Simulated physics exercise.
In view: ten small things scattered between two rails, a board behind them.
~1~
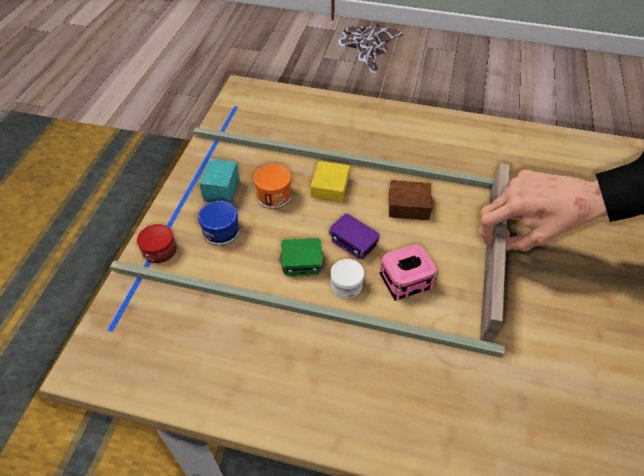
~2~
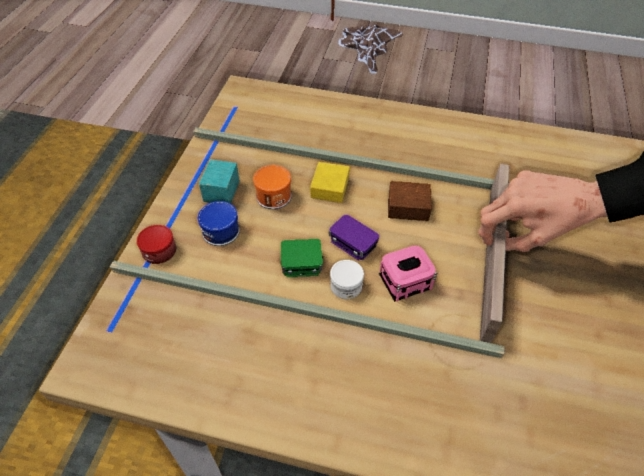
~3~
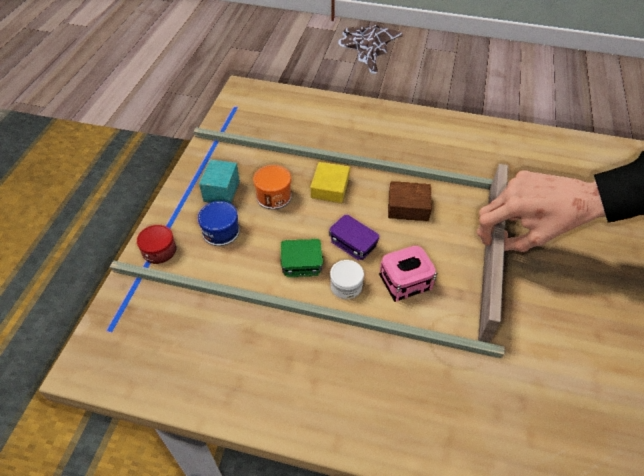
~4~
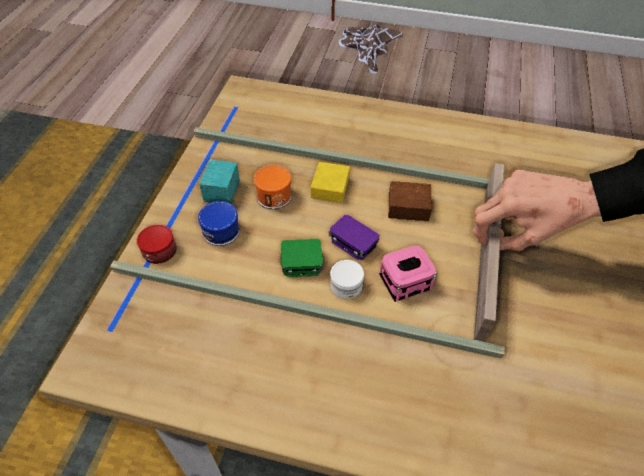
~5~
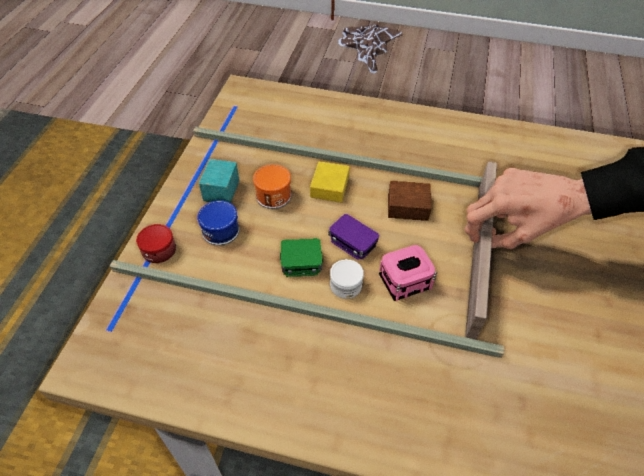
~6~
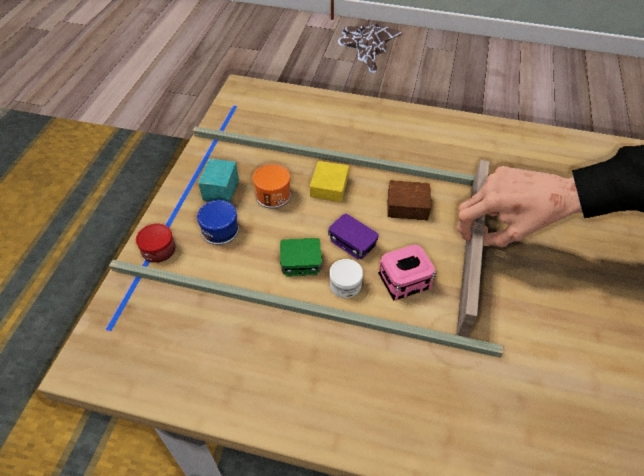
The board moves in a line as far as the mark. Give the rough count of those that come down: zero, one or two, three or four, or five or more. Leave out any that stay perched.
In the end the number that fall off is five or more.
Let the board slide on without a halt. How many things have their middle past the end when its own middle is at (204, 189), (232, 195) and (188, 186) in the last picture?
The counts: 4, 0 and 6.
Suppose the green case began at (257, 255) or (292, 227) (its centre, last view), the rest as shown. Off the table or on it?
The green case is lost; falls.
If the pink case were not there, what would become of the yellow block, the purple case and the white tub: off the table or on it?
The yellow block tumbles off; the purple case is kept; the white tub does not fall.
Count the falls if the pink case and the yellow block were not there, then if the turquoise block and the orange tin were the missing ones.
It would be 4 and 4.
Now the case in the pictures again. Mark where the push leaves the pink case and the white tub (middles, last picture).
First (150, 207), then (133, 248).
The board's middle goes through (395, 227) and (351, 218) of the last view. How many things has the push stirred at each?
4 and 7.
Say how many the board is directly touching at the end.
The number is 4.
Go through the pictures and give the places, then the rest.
The first picture shows red tub (157, 244); turquoise block (220, 182); blue tin (220, 223); board (496, 246); tape (184, 199).
The second picture shows turquoise block (220, 182); pink case (407, 273).
The third picture shows blue tin (219, 224); white tub (347, 280).
The fourth picture shows red tub (157, 244); board (490, 246).
The fifth picture shows turquoise block (220, 182); purple case (354, 238).
The sixth picture shows red tub (156, 243); turquoise block (219, 181); blue tin (219, 223); board (474, 242); tape (183, 198).
Soon after, none off yet; red tub at rest near (156, 243); turquoise block at rest near (219, 181); blue tin at rest near (219, 223).
Then, none off yet; red tub at rest near (156, 243); turquoise block moved a little near (198, 180); blue tin moved a little near (202, 216).
At rest, the number that fall off is five or more; fallen, yellow block, green case, orange tin, blue tin, turquoise block and red tub.
